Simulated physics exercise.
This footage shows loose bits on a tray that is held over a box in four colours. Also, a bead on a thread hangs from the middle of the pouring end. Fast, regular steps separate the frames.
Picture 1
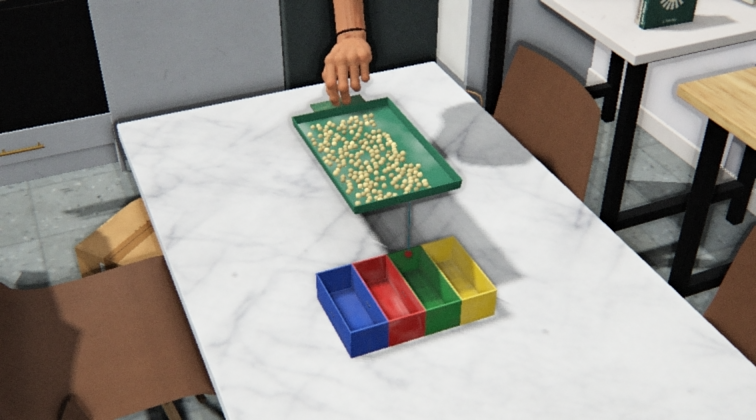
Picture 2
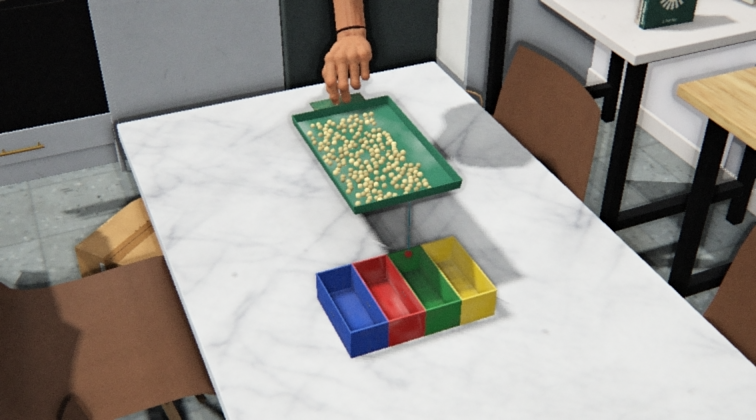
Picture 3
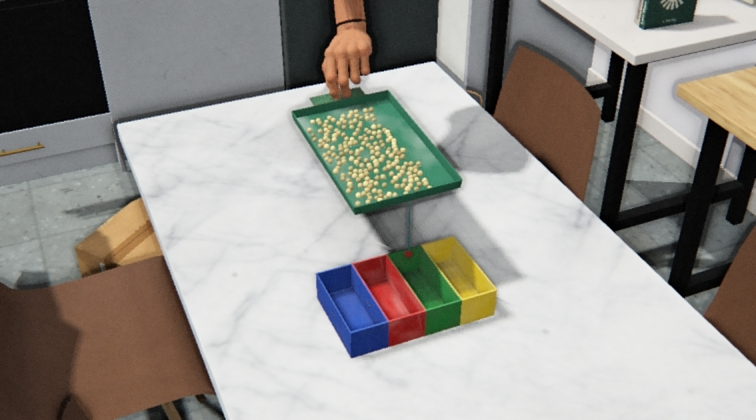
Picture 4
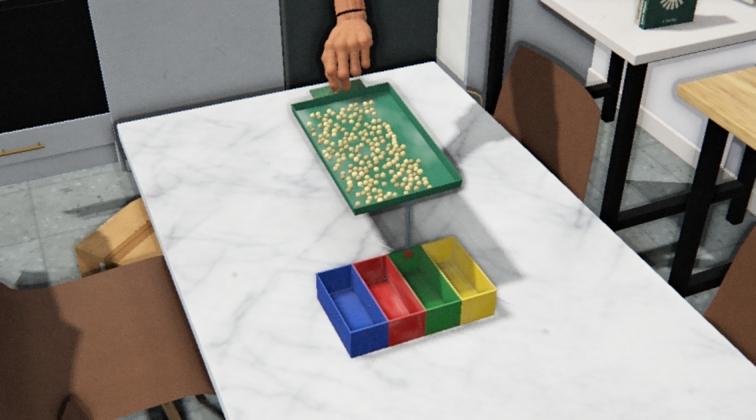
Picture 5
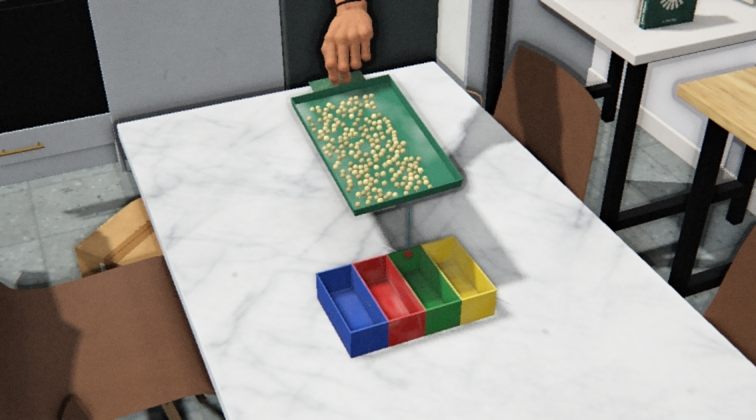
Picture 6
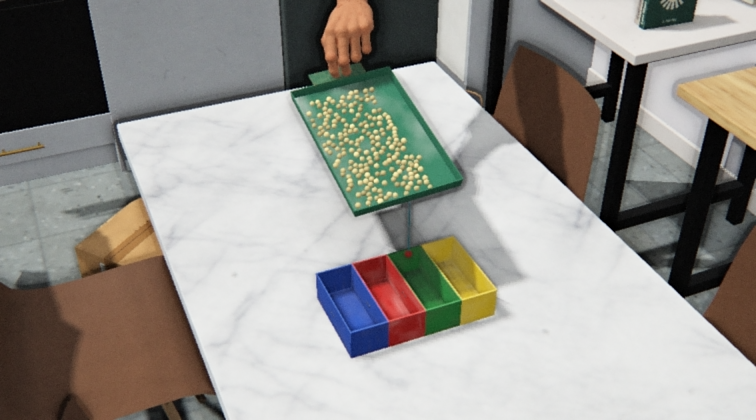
On a marble table, a hand gradually raising the handle end of a green tray of soya beans beside a four-coloured box.
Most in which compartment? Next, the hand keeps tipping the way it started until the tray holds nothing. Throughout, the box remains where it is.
Red compartment.
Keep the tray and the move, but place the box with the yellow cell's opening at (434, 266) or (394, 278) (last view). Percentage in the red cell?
The first try gives 70 per cent, the second 0 per cent.
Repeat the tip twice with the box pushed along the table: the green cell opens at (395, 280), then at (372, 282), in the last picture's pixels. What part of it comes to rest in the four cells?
First case: Some 100 %; second case: Some 100 %.
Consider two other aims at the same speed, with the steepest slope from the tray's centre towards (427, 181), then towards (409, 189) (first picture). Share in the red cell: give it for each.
0 %, give or take, and then 20 %.
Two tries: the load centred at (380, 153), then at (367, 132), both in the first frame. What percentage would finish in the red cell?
Estimate: 60 % first, 60 % second.
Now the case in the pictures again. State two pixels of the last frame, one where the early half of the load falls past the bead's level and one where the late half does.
It goes through near (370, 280) first, then near (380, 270).
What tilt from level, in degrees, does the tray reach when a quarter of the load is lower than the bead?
Reading: Some 100°.
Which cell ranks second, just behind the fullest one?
The blue one.
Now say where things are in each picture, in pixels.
The first picture shows corners of the pouring end at (355, 205) and (461, 179), level; middle of the load at (373, 161), soya beans; bead on its thread at (408, 254); blue cell at (369, 337); red cell at (407, 326); green cell at (443, 315); yellow cell at (478, 305).
The second picture shows corners of the pouring end at (355, 206) and (461, 179), level; middle of the load at (373, 160).
The third picture shows corners of the pouring end at (355, 206) and (461, 179), tipped barely, lowest at the left corner; middle of the load at (373, 158).
The fourth picture shows corners of the pouring end at (355, 207) and (461, 179), tipped a little, lowest at the left corner; middle of the load at (373, 155).
The fifth picture shows corners of the pouring end at (355, 209) and (461, 178), tipped a little, lowest at the left corner; middle of the load at (373, 152).
The sixth picture shows corners of the pouring end at (355, 210) and (461, 178), tipped a little, lowest at the left corner; middle of the load at (374, 150); blue cell at (369, 337); red cell at (407, 326); green cell at (443, 315); yellow cell at (478, 305).
Soon after the last picture, tray tipped steeply; nearly all on the tray; a stray few falling or outside the box.
A little later, tray tipped right over; most on the tray; a small part in the red cell; a small part in the blue cell; a stray few in the green cell; a small part falling or outside the box.
Later still, tray tipped past a quarter turn; about half in the red cell; about a third in the blue cell; a small part in the green cell; a stray few falling or outside the box.
At rest, tray tipped past a quarter turn; about half in the red cell; about a third in the blue cell; a small part in the green cell; none in the yellow cell; a stray few outside the box.
